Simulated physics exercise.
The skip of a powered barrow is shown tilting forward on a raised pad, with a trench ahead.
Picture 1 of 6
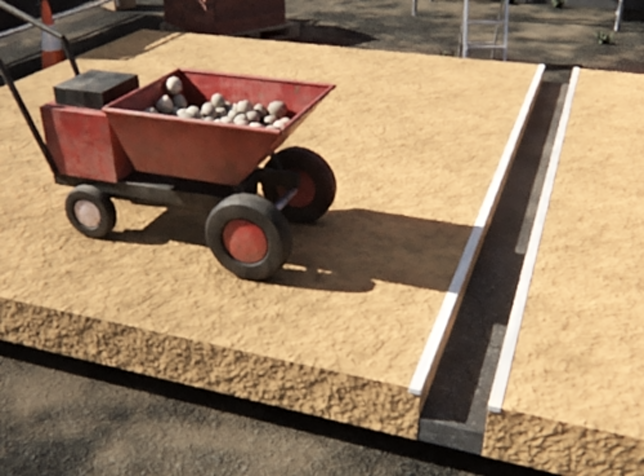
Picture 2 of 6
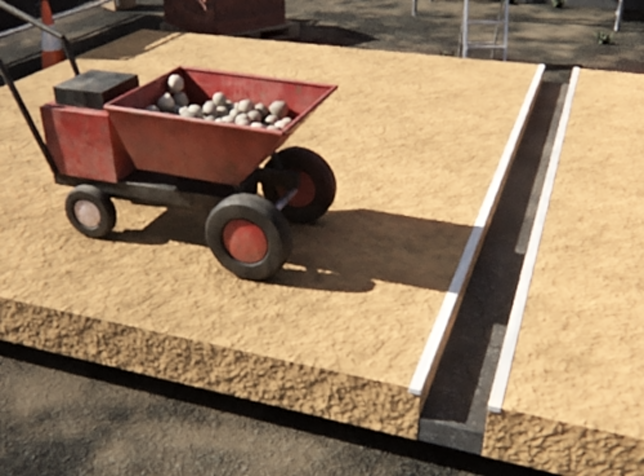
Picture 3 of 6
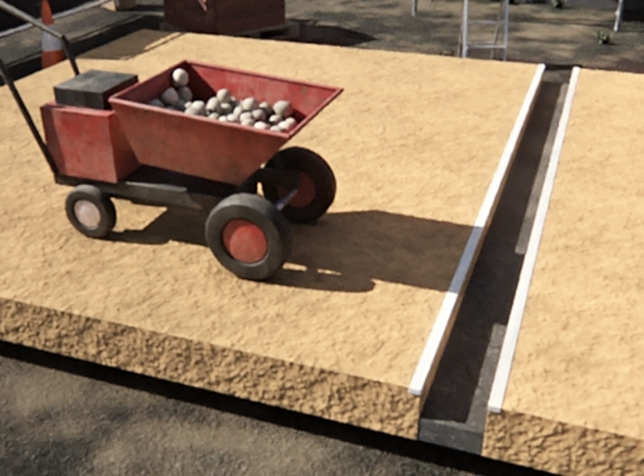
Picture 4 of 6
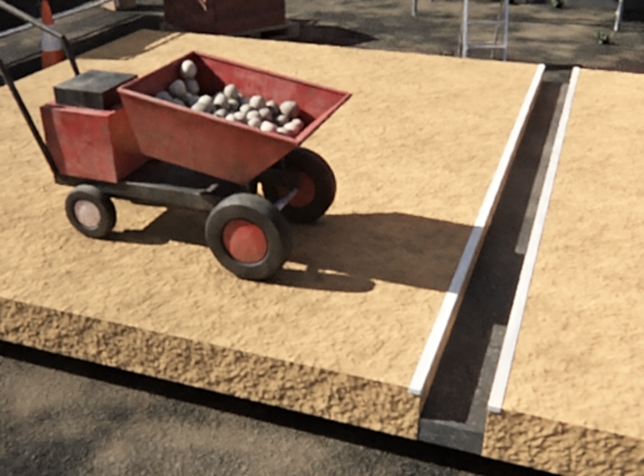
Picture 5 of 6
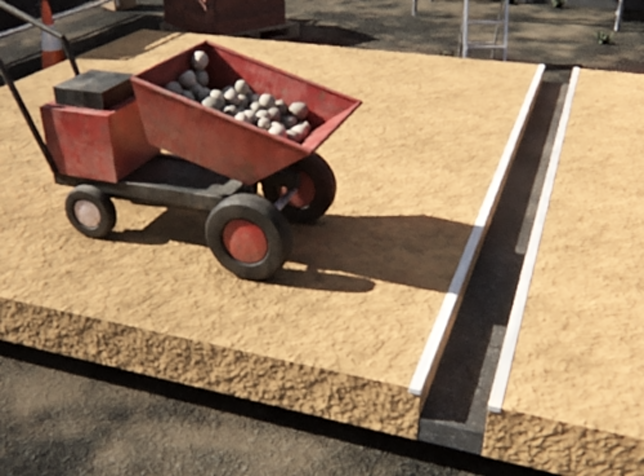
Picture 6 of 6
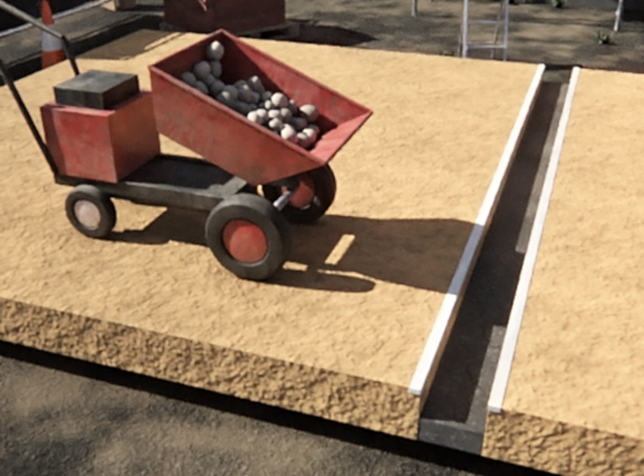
On a raised, sandy-coloured pad with a narrow trench to the right, a red powered barrow stayed in place while its skip, loaded with rounded grey stones, tilted gradually forward to the right.
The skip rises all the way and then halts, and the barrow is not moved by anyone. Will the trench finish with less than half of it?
Yes, less than half.
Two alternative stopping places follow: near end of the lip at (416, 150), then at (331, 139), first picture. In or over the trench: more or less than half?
The first try ends with the lesser portion between the edges, the second with the greater portion.
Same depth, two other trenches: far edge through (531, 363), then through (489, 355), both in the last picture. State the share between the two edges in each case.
About 30 and 30 per cent.
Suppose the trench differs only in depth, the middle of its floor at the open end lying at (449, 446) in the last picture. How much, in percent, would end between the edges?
That would give roughly 30 percent.
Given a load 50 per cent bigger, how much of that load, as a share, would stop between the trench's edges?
It lands at roughly 40 per cent.
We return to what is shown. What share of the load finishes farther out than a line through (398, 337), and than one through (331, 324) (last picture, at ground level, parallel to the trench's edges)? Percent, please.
Estimate: 60 %, then 90 %.
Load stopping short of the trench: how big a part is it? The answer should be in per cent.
Roughly 60 in a hundred.
Soon after the last picture, skip tipped steeply; all in the skip.
A little later, skip tipped right over; about half in the skip; about a third short of the trench; a stray few in or heaped over the trench; a stray few falling.
Later still, skip tipped right over; a small part in the skip; about two thirds short of the trench; about a third in or heaped over the trench.
At rest, skip tipped right over; a small part in the skip; about two thirds short of the trench; about a third in or heaped over the trench; none beyond it.
